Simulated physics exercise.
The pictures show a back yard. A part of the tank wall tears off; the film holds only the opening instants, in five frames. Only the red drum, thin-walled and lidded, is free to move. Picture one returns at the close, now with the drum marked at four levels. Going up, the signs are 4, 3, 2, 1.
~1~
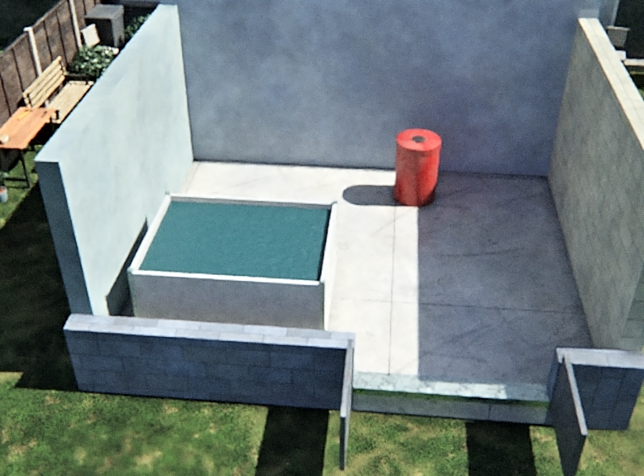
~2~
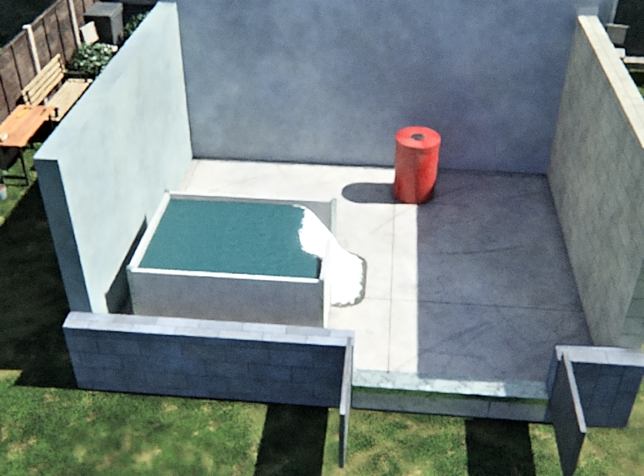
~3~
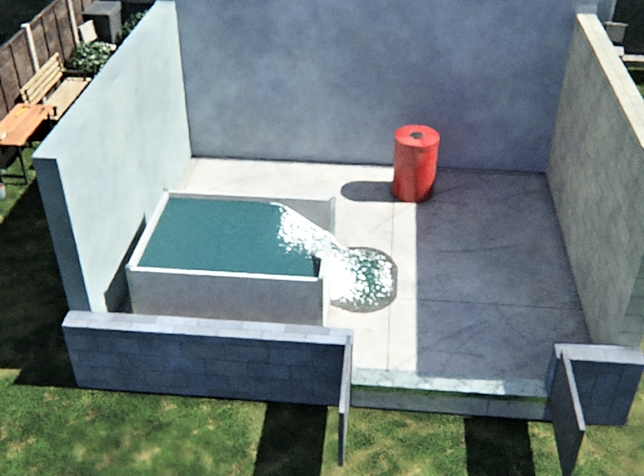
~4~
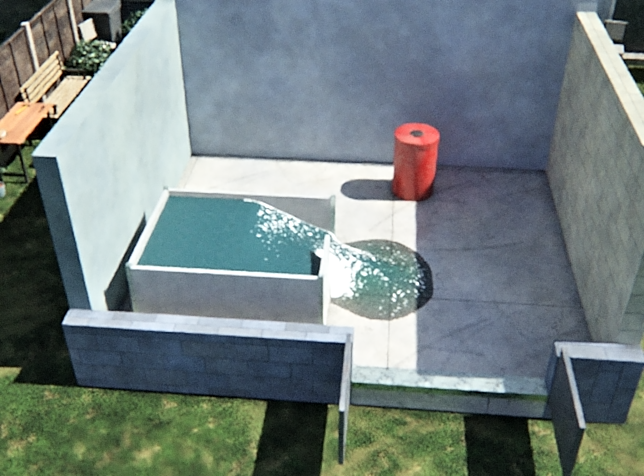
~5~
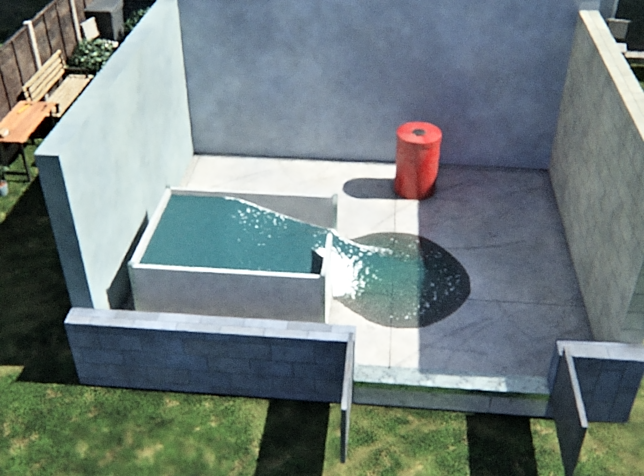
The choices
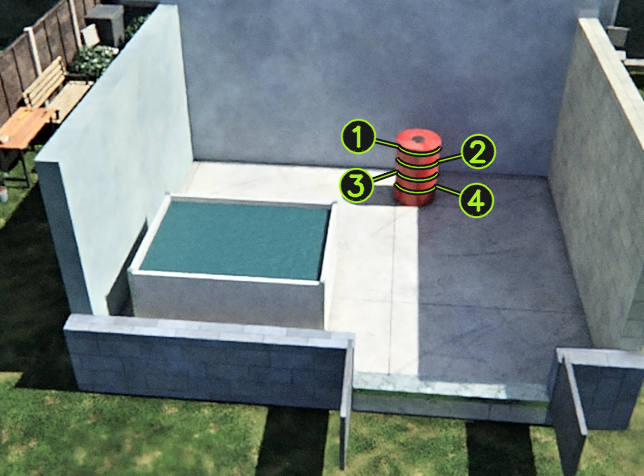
Water pours from a raised tank's right side and spreads across the walled yard's floor.
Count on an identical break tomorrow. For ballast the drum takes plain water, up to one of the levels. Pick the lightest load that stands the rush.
Mark 4 just does it.
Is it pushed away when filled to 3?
No, that is safe.
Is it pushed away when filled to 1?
No, that is safe.
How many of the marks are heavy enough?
All of the four.
On the marked copy, 1 at (419, 154); 2 at (418, 167); 3 at (417, 180); 4 at (416, 192); from the bottom up 4, 3, 2, 1.
If 1 is chosen, it does not move.
If 2 is chosen, it does not move.
If 3 is chosen, it does not move.
If 4 is chosen, it does not move.
